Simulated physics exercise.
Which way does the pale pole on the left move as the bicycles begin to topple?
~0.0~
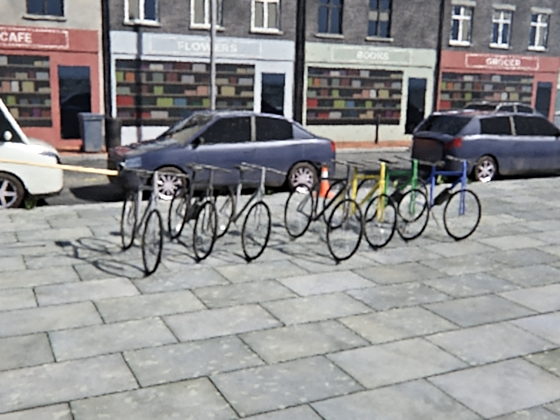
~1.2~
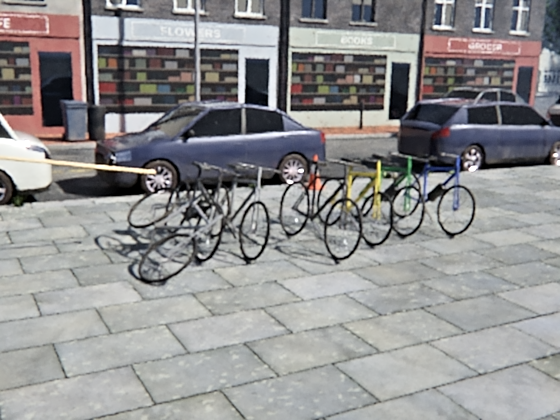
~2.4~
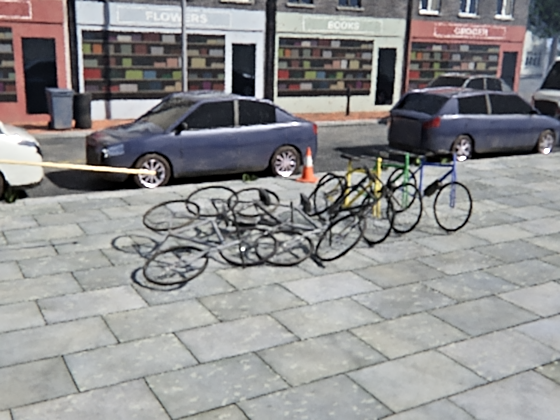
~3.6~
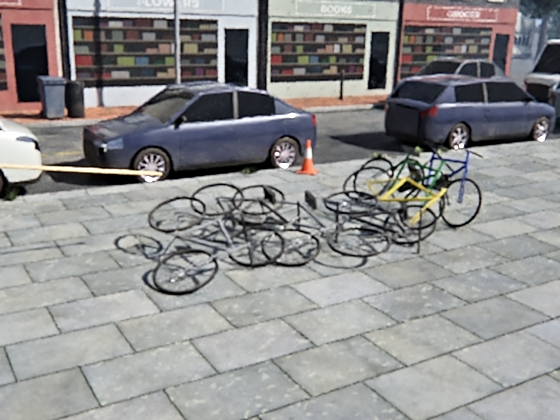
It moves to the right, toward the near end of the row of bicycles.
